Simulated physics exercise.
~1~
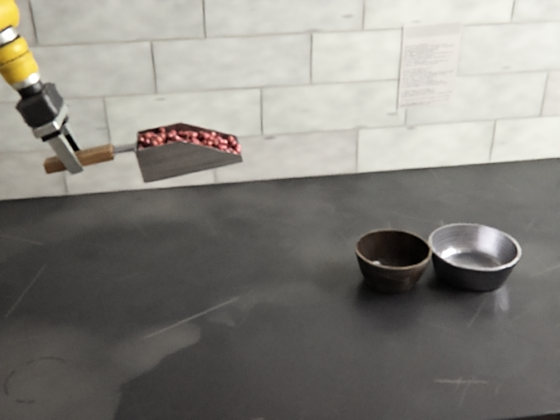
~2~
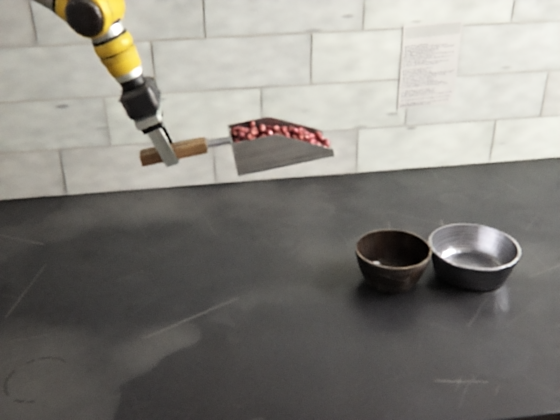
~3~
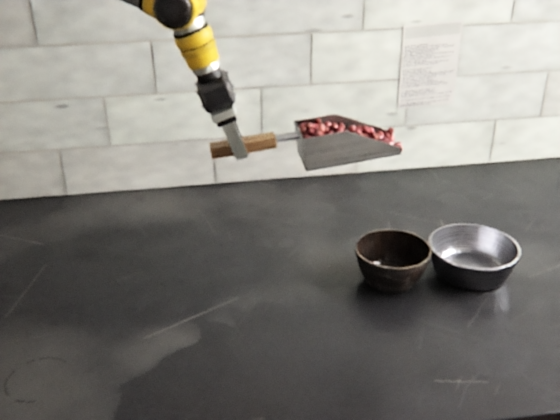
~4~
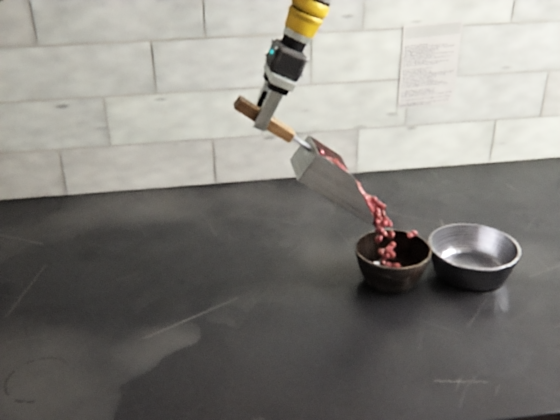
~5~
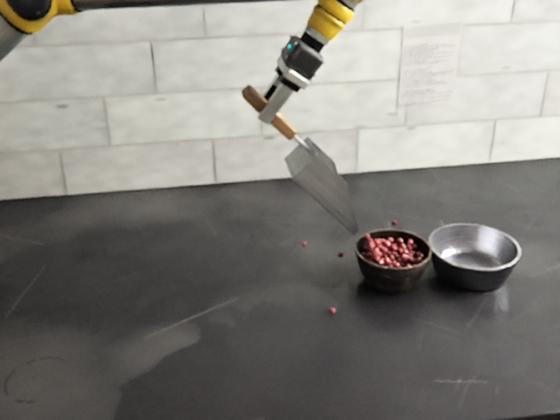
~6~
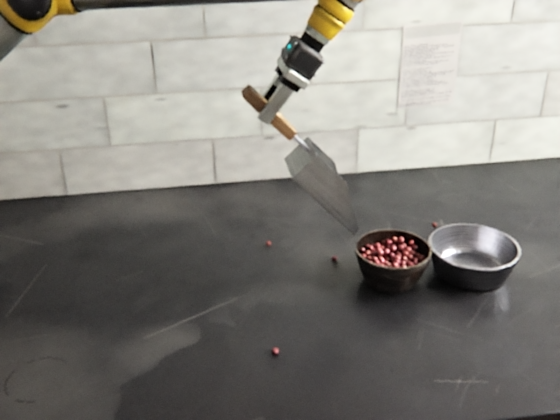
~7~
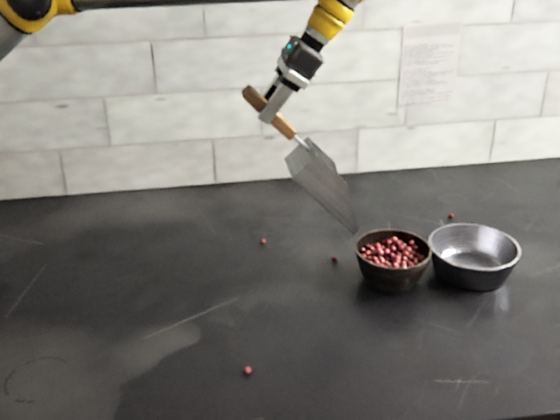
A yellow and black robot arm holds a grey metal scoop by its wooden handle, loaded with red beads, above a dark tabletop before a white tiled wall, seen from the front and slightly above. Two round bowls sit side by side at right, a dark brown one and a shinier grey one. The arm carries the scoop rightward, then tips it steeply forward so the beads pour into the brown bowl. A few stray beads scatter across the table. The emptied scoop stays tilted and still, the brown bowl full and the grey one empty.
